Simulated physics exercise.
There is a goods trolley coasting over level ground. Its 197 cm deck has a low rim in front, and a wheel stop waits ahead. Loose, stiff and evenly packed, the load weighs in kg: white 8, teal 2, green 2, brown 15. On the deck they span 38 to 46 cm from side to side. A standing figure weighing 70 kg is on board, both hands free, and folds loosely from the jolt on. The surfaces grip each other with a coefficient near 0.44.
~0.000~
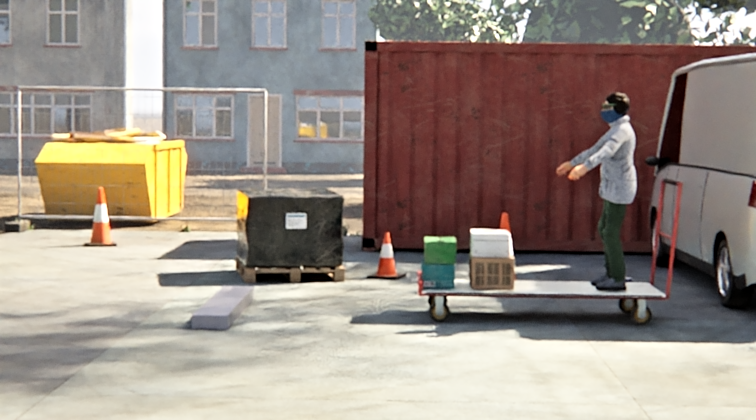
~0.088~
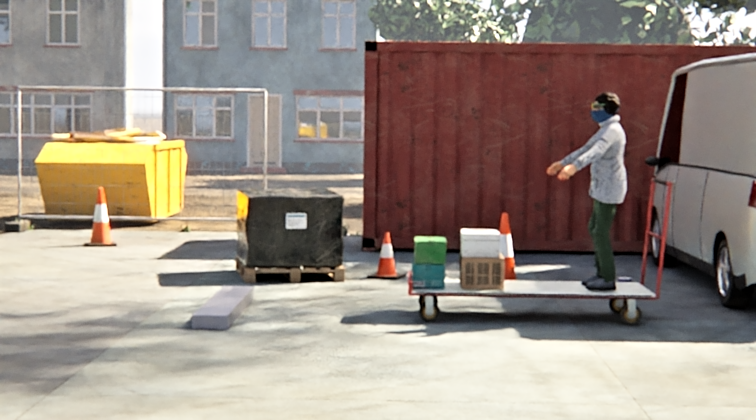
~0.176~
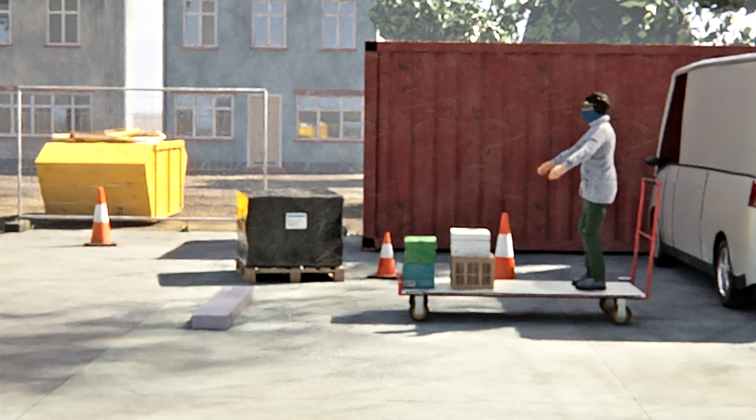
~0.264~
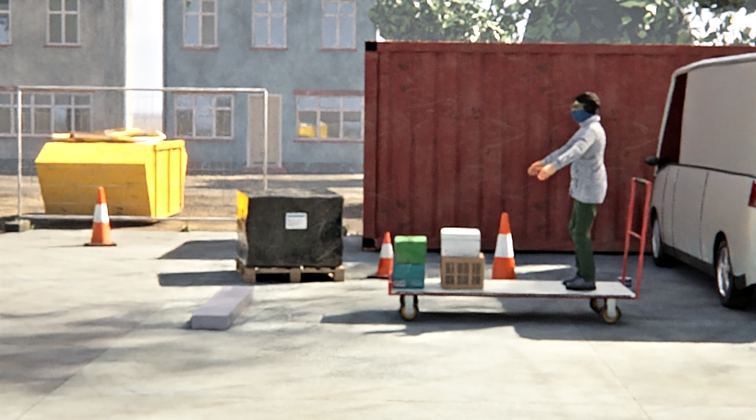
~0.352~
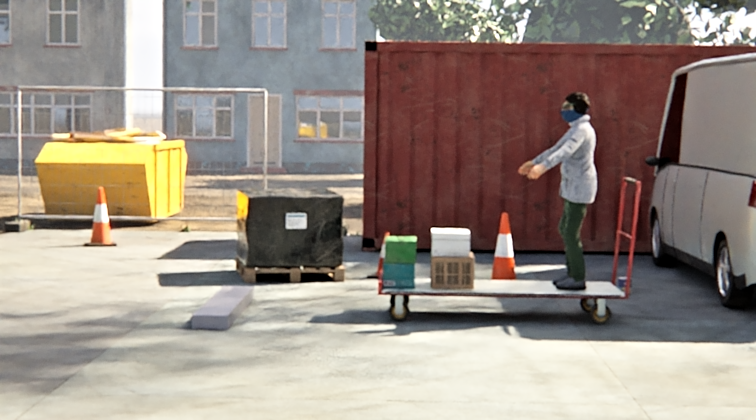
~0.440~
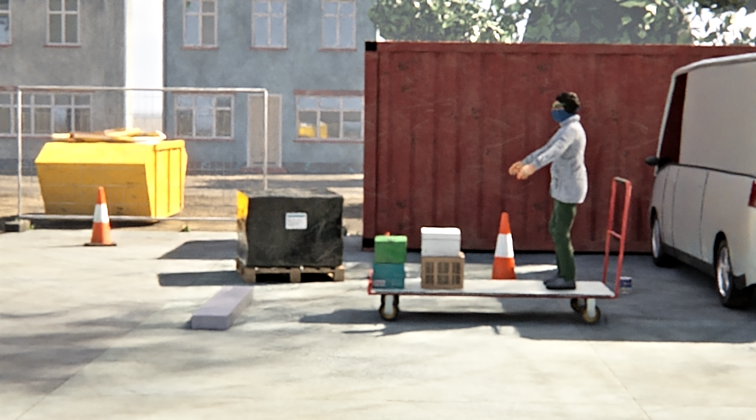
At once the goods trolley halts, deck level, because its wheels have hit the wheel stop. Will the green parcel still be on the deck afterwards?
Yes. It does not quit the deck.
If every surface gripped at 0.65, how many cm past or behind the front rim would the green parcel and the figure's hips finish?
Green 10 behind, hips 150 behind.
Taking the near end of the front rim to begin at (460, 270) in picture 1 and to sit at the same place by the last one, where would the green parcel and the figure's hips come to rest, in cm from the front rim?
So the green one ends up 70 cm ahead of the front rim, while the hips settle 80 cm behind it.
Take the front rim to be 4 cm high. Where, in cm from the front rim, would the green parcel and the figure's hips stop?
With that rim, green stays 10 cm behind and the hips stay 140 cm behind.
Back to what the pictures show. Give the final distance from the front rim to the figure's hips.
They settle some 140 centimetres behind the rim.
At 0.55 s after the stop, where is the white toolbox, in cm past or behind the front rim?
Roughly 45 cm short of the front rim.
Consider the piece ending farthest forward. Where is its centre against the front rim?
Roughly 10 cm behind the front rim.
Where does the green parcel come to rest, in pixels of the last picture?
Around (241, 247).
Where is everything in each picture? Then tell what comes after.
In the first frame, green parcel (440, 250), teal carton (438, 273), rim corner (420, 291); 157 cm short of the stop.
In the second frame, green parcel (430, 250), teal carton (428, 273), rim corner (410, 291); 149 cm short of the stop.
In the third frame, green parcel (420, 250), teal carton (418, 273), rim corner (400, 291); 141 cm short of the stop.
In the fourth frame, green parcel (410, 250), teal carton (408, 273), rim corner (390, 291); 132 cm short of the stop.
In the fifth frame, green parcel (401, 250), teal carton (399, 273), rim corner (380, 290); 124 cm short of the stop.
In the sixth frame, green parcel (391, 249), teal carton (389, 273), rim corner (369, 290); 116 cm short of the stop. Speed about 0.9 m/s.
The wheels strike at 1.68 s.
After 1.93 s the green parcel is 8 cm behind the rim, tilted 0°, near (241, 247) in the last picture's view.
After 2.23 s the green parcel is 8 cm behind the rim, tilted 0°, near (241, 247) in the last picture's view.
After 2.68 s the green parcel is 8 cm behind the rim, tilted 0°, near (241, 247) in the last picture's view.
Final state at 3.1 s, nothing is past the rim; behind it, white toolbox, teal carton, green parcel, brown crate and the figure's hips.
